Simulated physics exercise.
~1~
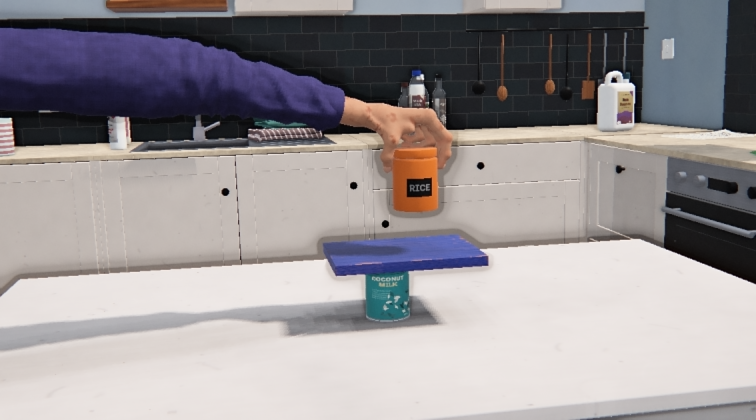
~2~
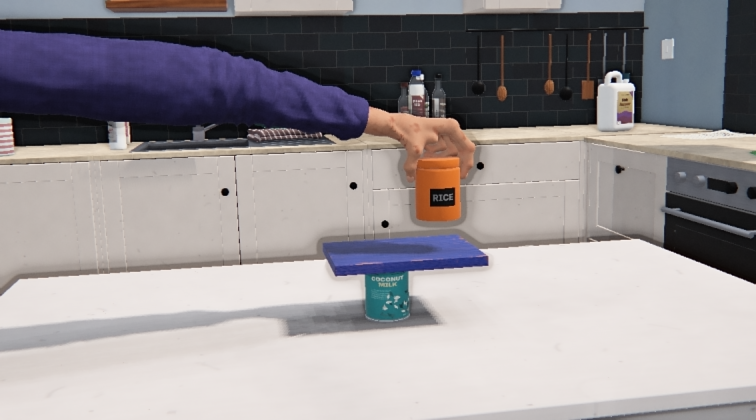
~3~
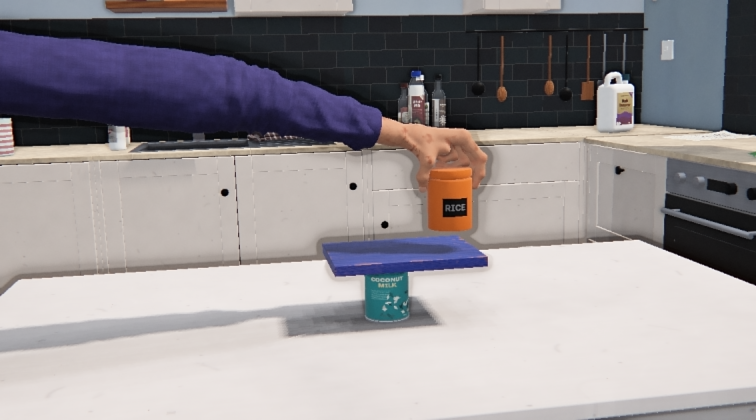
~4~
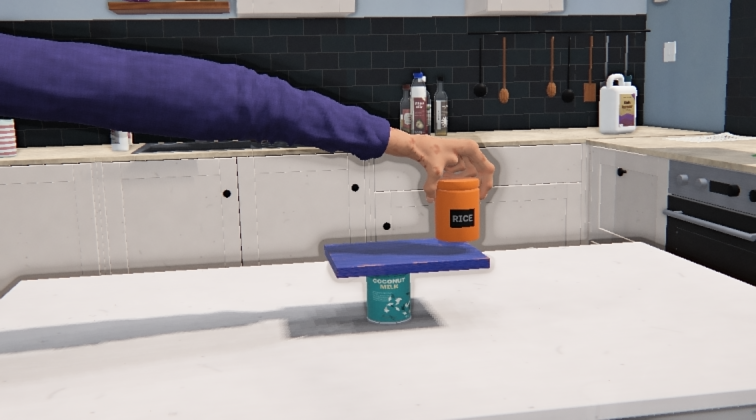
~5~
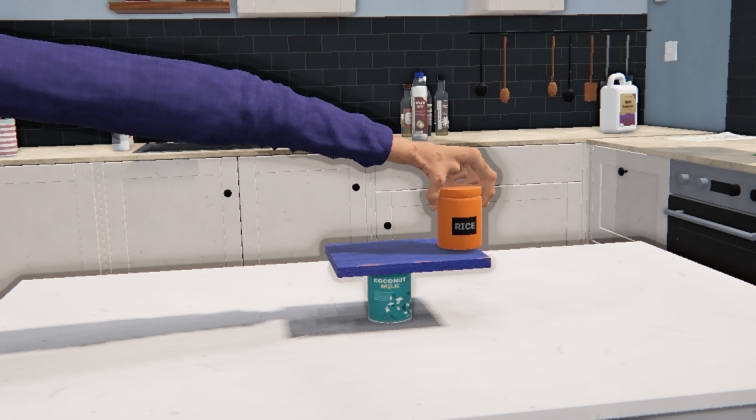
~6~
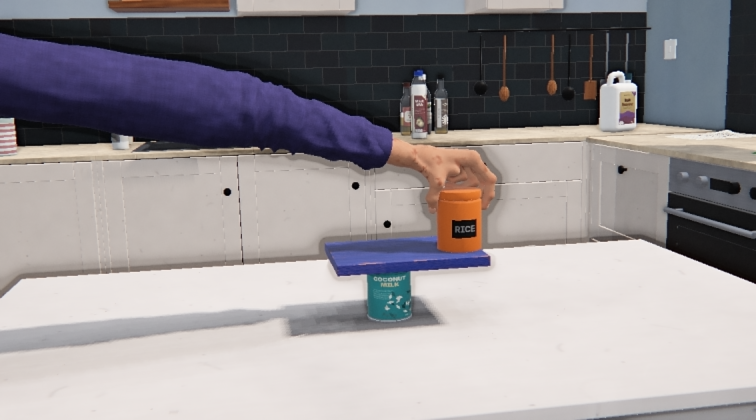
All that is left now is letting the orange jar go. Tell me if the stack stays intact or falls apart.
The stack falls apart.
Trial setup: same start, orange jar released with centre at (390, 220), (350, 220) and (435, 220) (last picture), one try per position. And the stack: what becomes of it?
It remains upright first, remains upright second and goes over third.
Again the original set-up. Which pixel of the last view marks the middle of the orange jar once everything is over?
Roughly at pixel (511, 292).
Then, 0.30 s after the last picture, orange jar now fallen; blue board tipped 44° from how it was.
Then, 0.40 s after the last picture, blue board tipped 60° from how it was.
Then, 0.60 s after the last picture, blue board tipped 44° from how it was.
At rest, fallen, orange jar; tipped over in the stack, blue board; turquoise tin in place. Seen from the same camera at the end, orange jar near (511, 292). The stack comes apart.
